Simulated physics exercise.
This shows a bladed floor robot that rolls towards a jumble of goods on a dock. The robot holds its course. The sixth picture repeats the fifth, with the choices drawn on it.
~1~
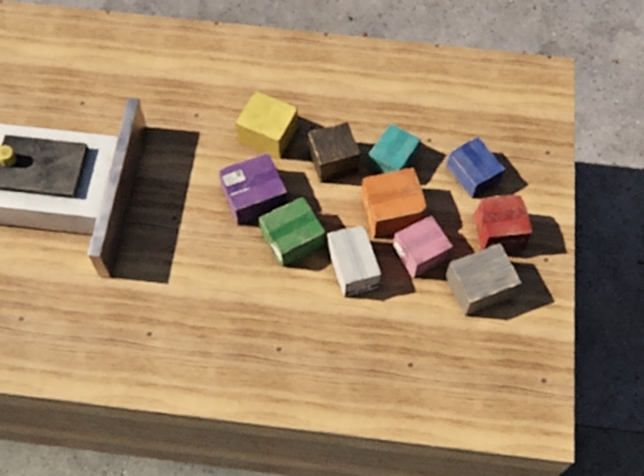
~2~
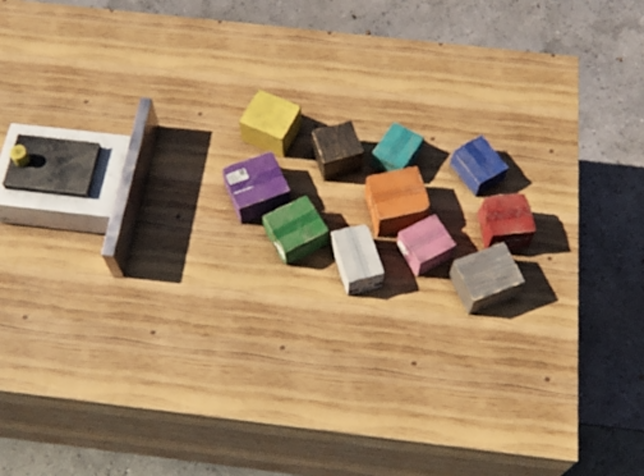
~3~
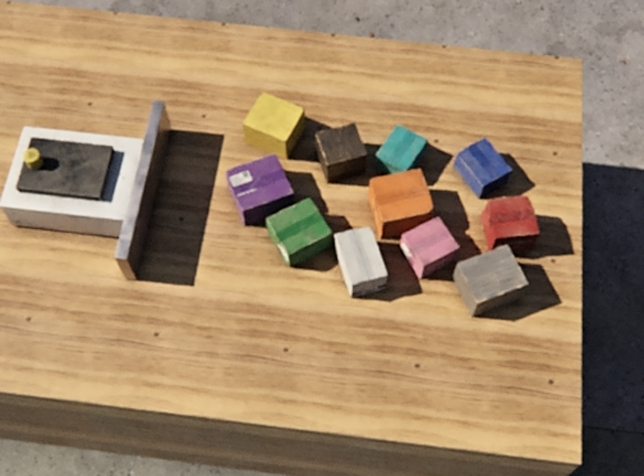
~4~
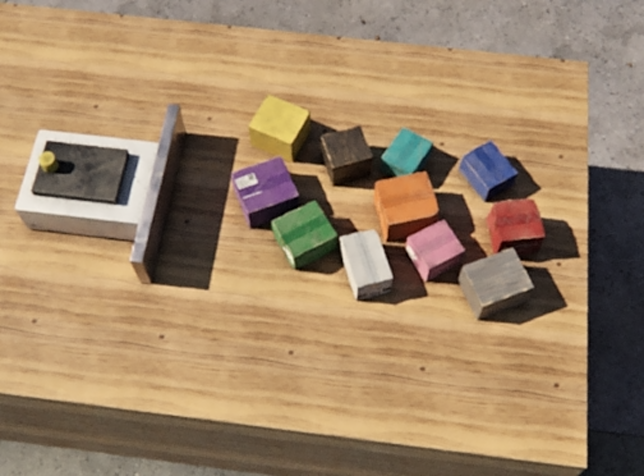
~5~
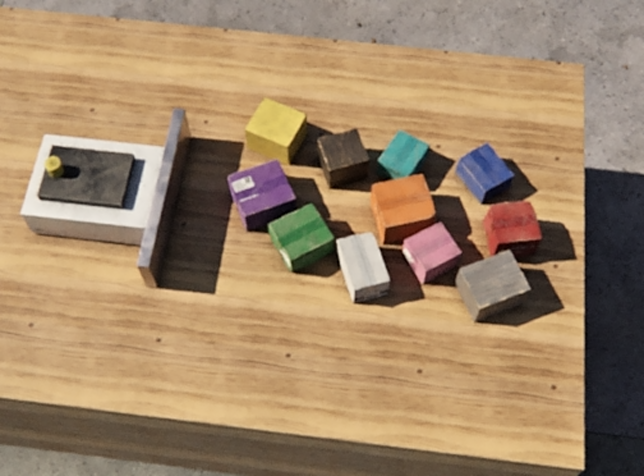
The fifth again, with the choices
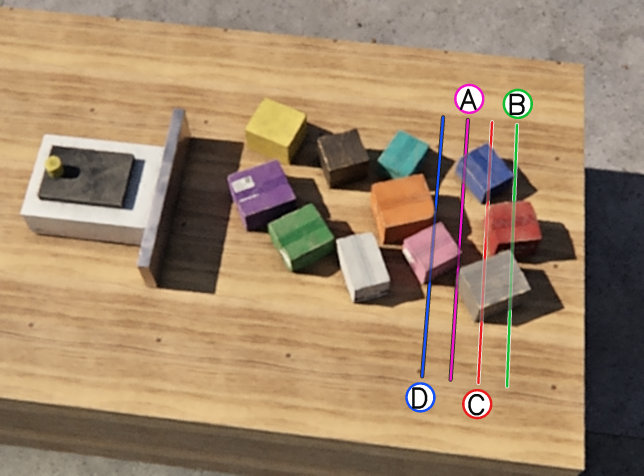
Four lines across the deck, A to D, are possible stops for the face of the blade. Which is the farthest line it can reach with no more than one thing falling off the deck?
Stop at A.
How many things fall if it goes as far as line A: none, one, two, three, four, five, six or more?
By then, one.
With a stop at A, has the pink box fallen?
No.
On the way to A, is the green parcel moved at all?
Yes.
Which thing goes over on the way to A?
The red parcel goes over.
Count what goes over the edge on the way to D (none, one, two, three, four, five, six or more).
The count is none.
On the marked copy, A at (460, 241); B at (512, 247); C at (486, 244); D at (433, 238).
Following A. Soon after the start, robot (199, 188); yellow crate (309, 127); green parcel (311, 246).
Later, robot (305, 200); red parcel (523, 228); grey crate (506, 297).
In the end, robot (389, 209); red parcel over the edge; grey crate (575, 317); one fallen.
As for the rest, B drops five; C drops four; D is within the limit but short.
